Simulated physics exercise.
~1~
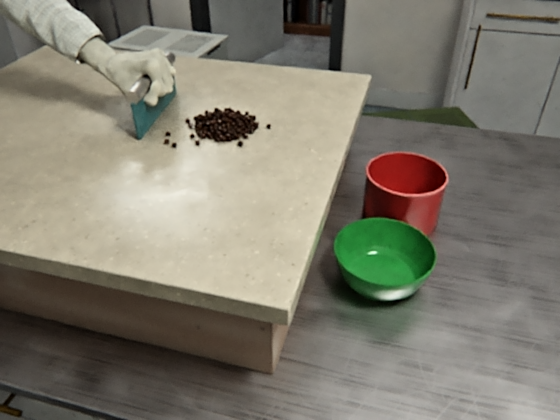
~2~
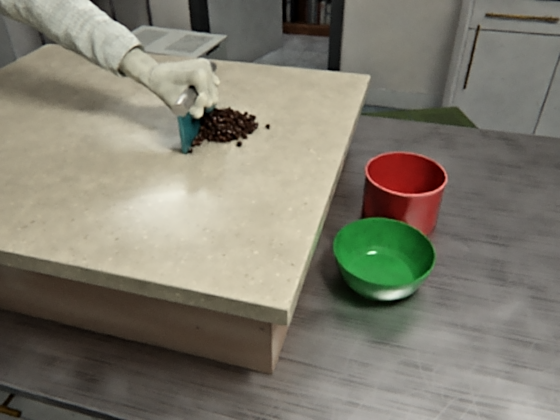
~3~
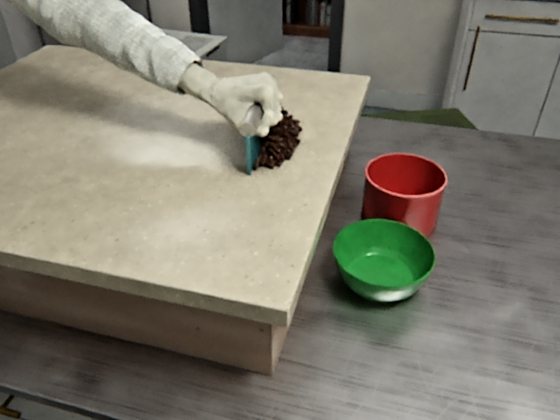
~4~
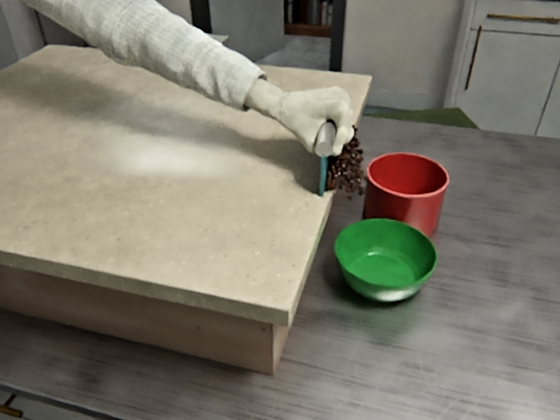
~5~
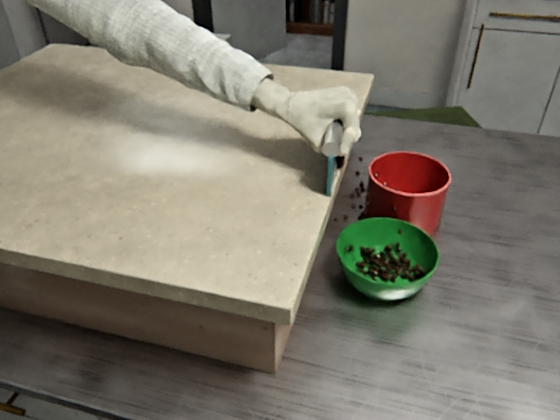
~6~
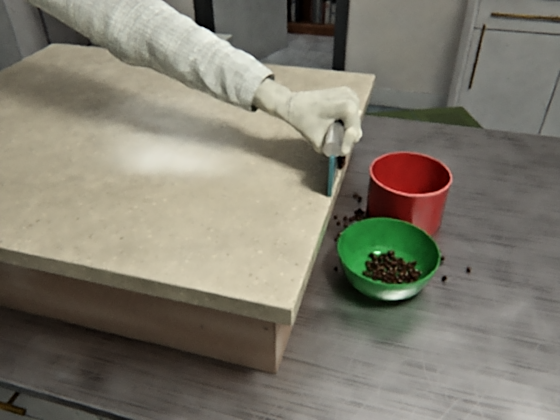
In a kitchen seen from above at a slight angle, by a gently swaying camera, a pale slab-topped block stands on a grey wood-grained table, with a red pot and a green bowl below its right edge. A pale gloved hand in a light sleeve holds a teal scraper behind a pile of dark coffee beans. It pushes the pile rightward across the slab, bunching it up, until it reaches the edge. Beans spill over, many dropping into the green bowl. The scraper stops at the edge, with beans gathered in the bowl and others scattered on the table around it.
